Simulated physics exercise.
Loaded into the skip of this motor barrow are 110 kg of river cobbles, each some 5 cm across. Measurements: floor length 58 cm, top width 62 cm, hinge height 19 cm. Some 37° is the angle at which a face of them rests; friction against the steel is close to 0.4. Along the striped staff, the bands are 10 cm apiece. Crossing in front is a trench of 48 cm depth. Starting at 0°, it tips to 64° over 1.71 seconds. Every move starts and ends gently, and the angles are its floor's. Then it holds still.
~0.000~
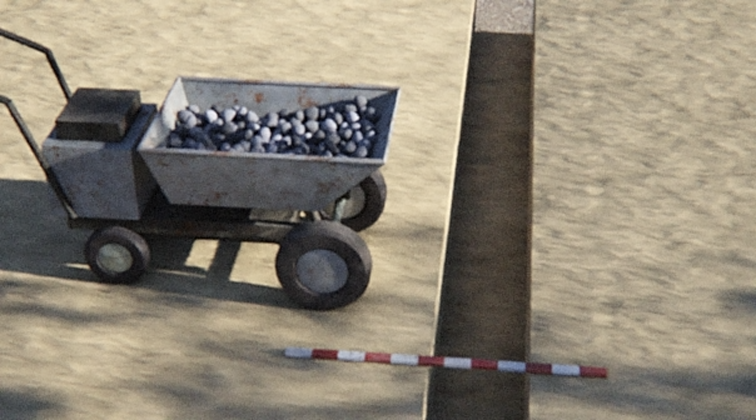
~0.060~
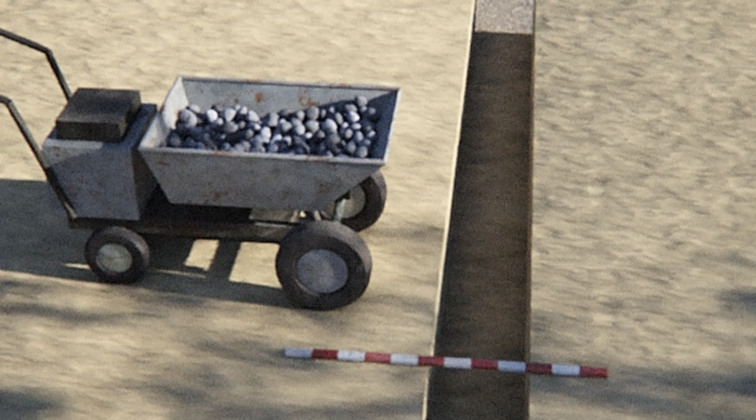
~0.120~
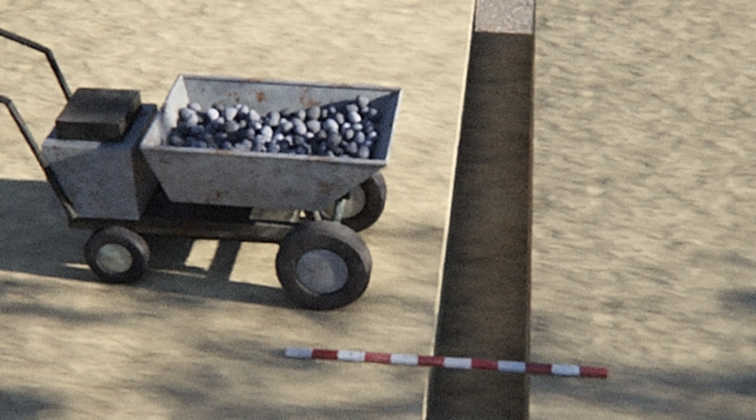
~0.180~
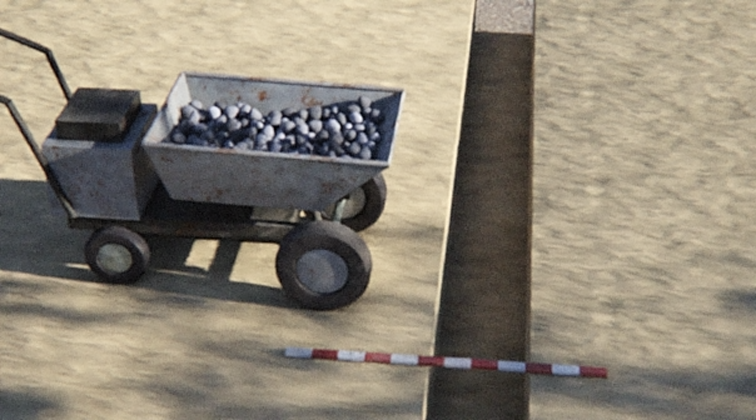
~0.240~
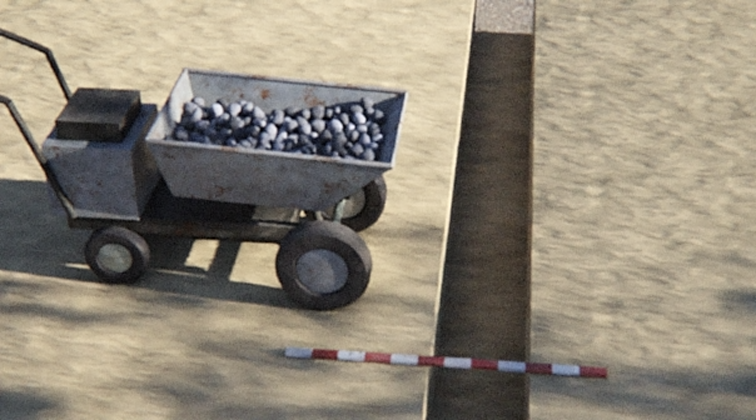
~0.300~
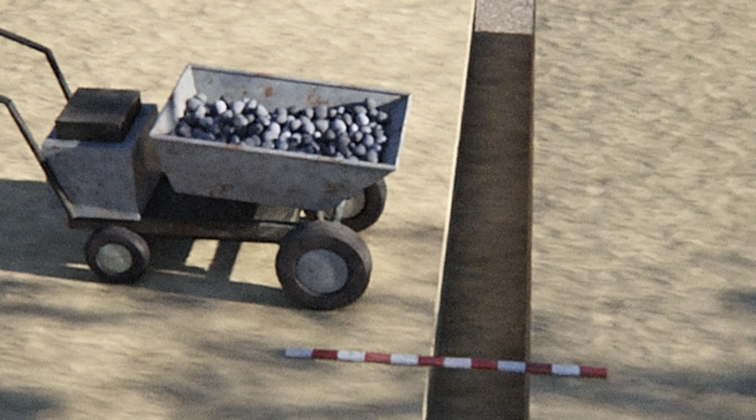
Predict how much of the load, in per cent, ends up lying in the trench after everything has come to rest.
Roughly 84 per cent of it.
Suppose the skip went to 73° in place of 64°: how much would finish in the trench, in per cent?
Around 90 per cent would finish in the trench.
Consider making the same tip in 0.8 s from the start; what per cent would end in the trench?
Around 70 per cent would end in the trench.
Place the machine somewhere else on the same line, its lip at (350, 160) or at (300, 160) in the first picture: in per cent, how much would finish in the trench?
Roughly 100 in a hundred from the first, 75 in a hundred from the second.
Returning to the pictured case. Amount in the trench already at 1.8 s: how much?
I'd say near 40 per cent at that time.
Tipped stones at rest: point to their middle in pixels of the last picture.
Roughly (499, 353), I'd say.
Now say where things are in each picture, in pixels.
Lip at (385, 163), floor tilted 0°, highest stones at (358, 119), in the first picture.
The skip is at 0°, its lip at (385, 163); the top of the load is at (348, 120); the stones move at 0.1 m/s on average, in the second picture.
Lip at (387, 164), floor tilted 1°, highest stones at (332, 119); the stones move at 0.1 m/s on average, in the third picture.
The skip is at 2°, its lip at (389, 165); the top of the load is at (296, 117); the stones move at 0.2 m/s on average, in the fourth picture.
The skip is at 3°, its lip at (392, 167); the top of the load is at (241, 111); the stones move at 0.2 m/s on average, in the fifth picture.
The skip is at 5°, its lip at (396, 169); the top of the load is at (223, 110); the stones move at 0.3 m/s on average, in the sixth picture.
After 1.3 s the floor is at 54°; 100 % in the skip; the foremost stones are at (460, 210).
After 1.8 s the floor is at 64°; 55 % in the skip, 39 % in the trench, 7 % past the trench; the foremost stones are at (572, 285).
After 2.2 s the floor is at 64°; 21 % in the skip, 63 % in the trench, 16 % past the trench; the foremost stones are at (644, 283).
After 4.1 s the floor is at 64°; 0 % in the skip, 84 % in the trench, 16 % past the trench; the foremost stones are at (682, 276).
